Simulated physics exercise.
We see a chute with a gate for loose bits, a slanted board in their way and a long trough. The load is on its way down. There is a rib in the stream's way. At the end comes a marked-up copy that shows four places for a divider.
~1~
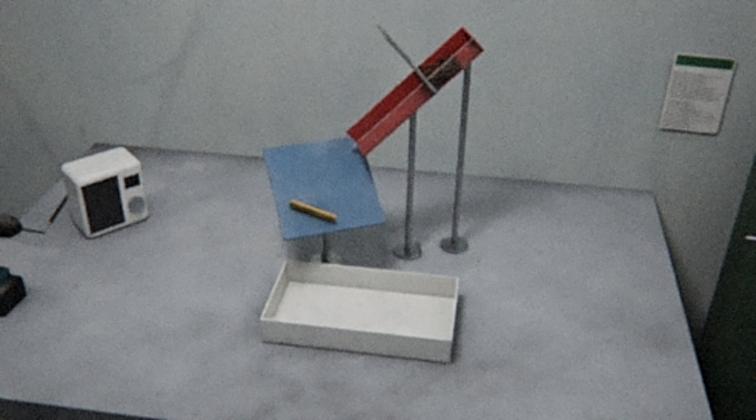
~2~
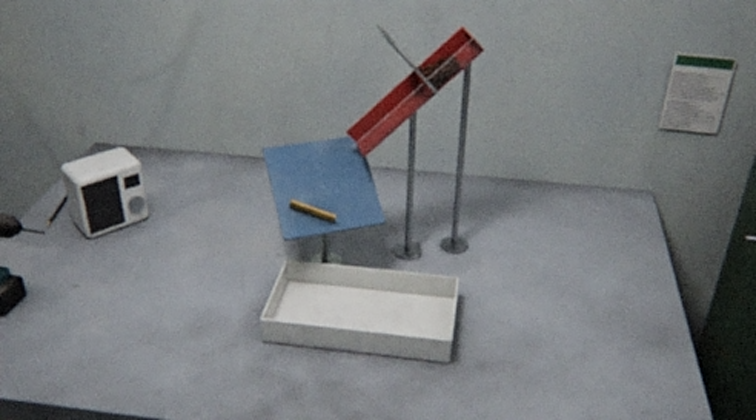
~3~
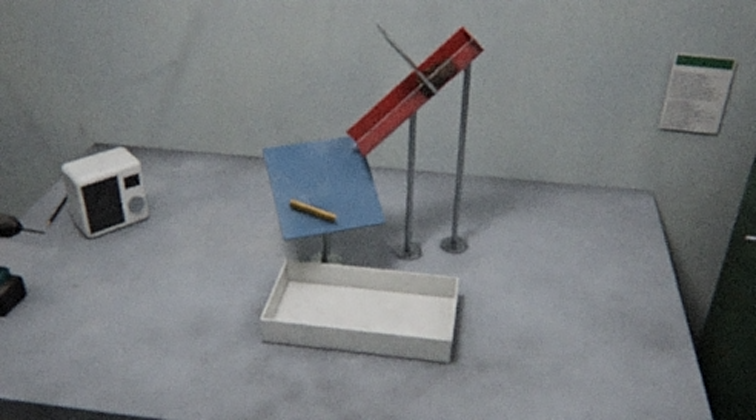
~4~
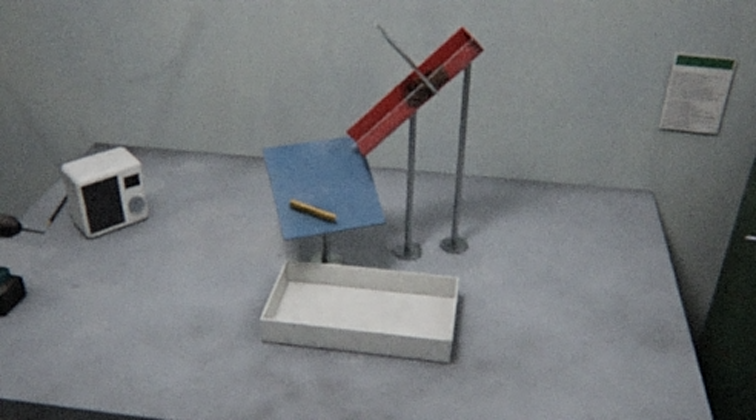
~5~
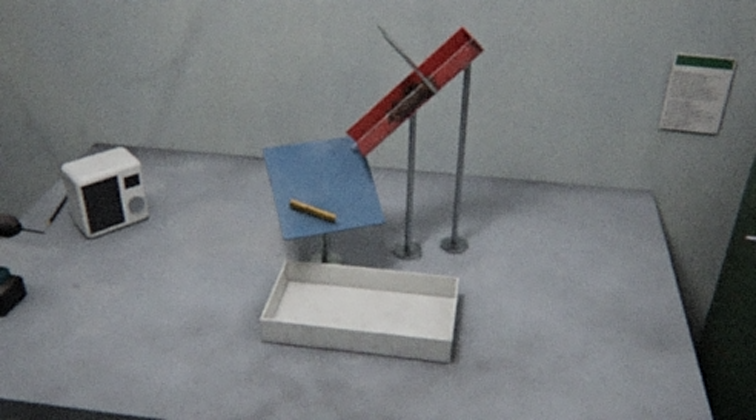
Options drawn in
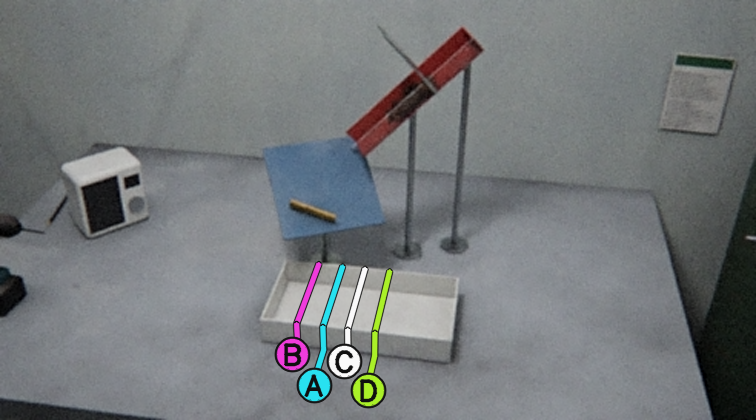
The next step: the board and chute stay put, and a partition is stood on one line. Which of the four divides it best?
C is best.
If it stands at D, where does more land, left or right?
More lands on the left.
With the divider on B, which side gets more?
The right side.
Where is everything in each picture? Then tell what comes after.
The first picture shows load behind the gate near (437, 72), allspice berries; lip of the chute near (360, 150), sloping fairly steeply.
The second picture shows middle of the board near (324, 185), tilted fairly steeply; middle of its low edge near (336, 231); of its high edge near (312, 142).
The third picture shows front corners of the trough near (261, 319) and (451, 340), empty; front of the load near (419, 85).
The fourth picture shows middle of the load near (424, 88); its front near (406, 98), close to a quarter of the way to the lip; rib from (291, 201) to (336, 217).
The fifth picture shows middle of the load near (413, 99); its front near (390, 121), close to half of the way to the lip.
On the marked copy, line A crosses the front rim at (323, 326); line B crosses the front rim at (296, 323); line C crosses the front rim at (347, 329); line D crosses the front rim at (375, 332).
Choosing A, of what is caught, a small share on the left of the divider, all but a few on the right.
Choosing B, of what is caught, a small share on the left of the divider, all but a few on the right.
Choosing C, of what is caught, close to half on the left of the divider, close to half on the right.
Choosing D, of what is caught, all but a few on the left of the divider, only a few on the right.
